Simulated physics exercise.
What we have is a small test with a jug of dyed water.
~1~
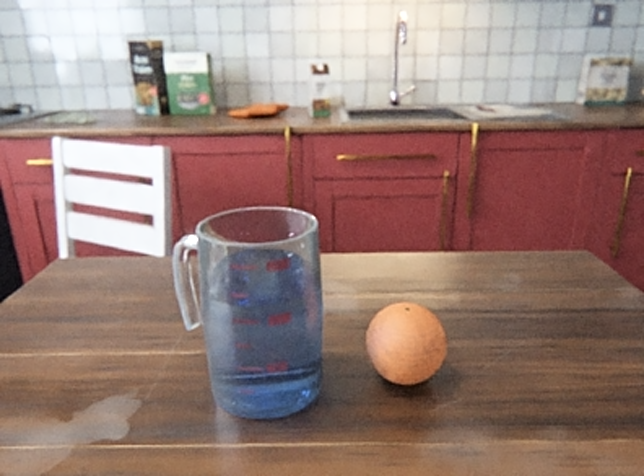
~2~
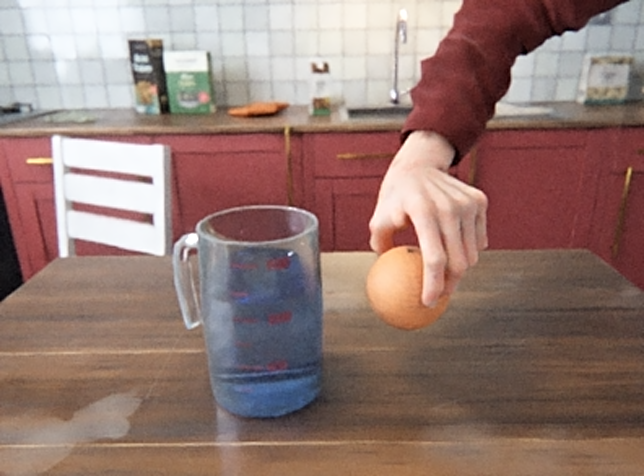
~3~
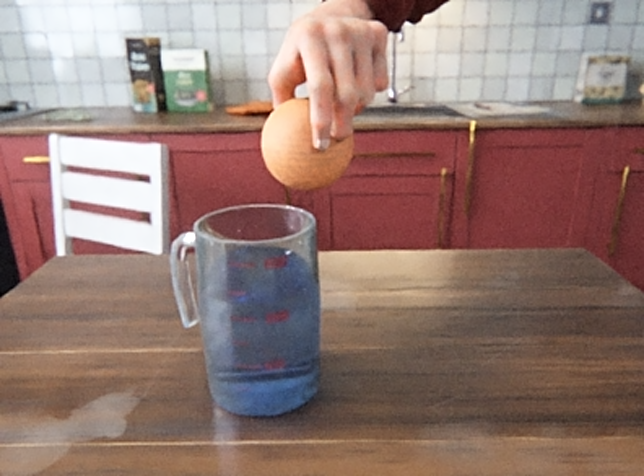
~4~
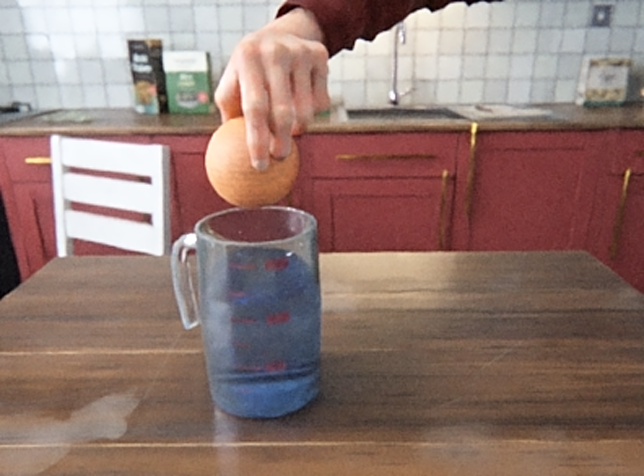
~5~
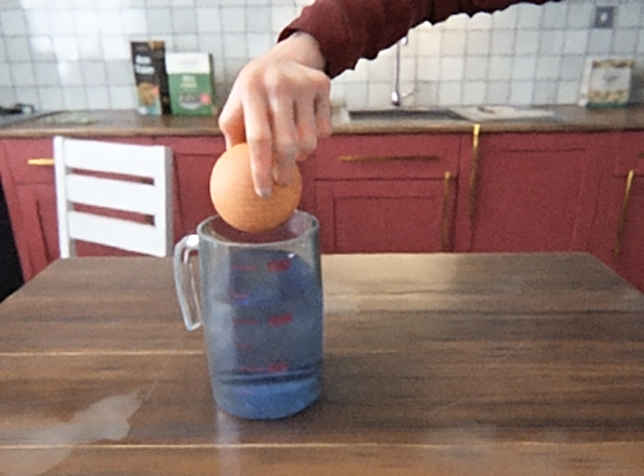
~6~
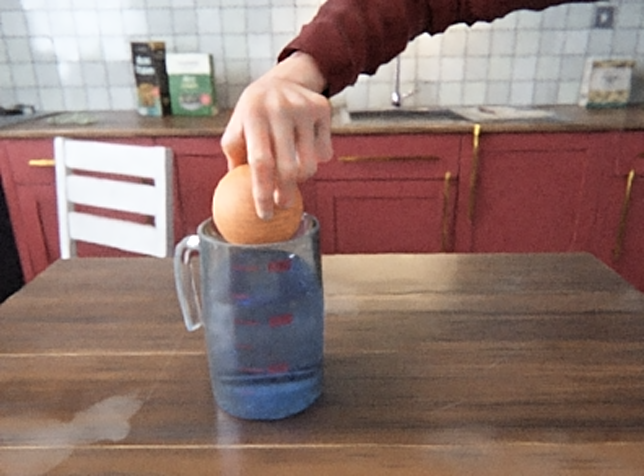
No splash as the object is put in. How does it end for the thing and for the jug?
Object: Afloat; jug: No spill.
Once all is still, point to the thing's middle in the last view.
Its centre settles around (262, 277).
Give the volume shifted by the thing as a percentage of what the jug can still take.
It comes to around 50 per cent.
Shortly, the orange enters the dyed water; the jug is about three quarters full.
Then, the orange comes up again; the jug is about three quarters full.
At the finish, the orange bobs at the top; the jug is about three quarters full; no mess.
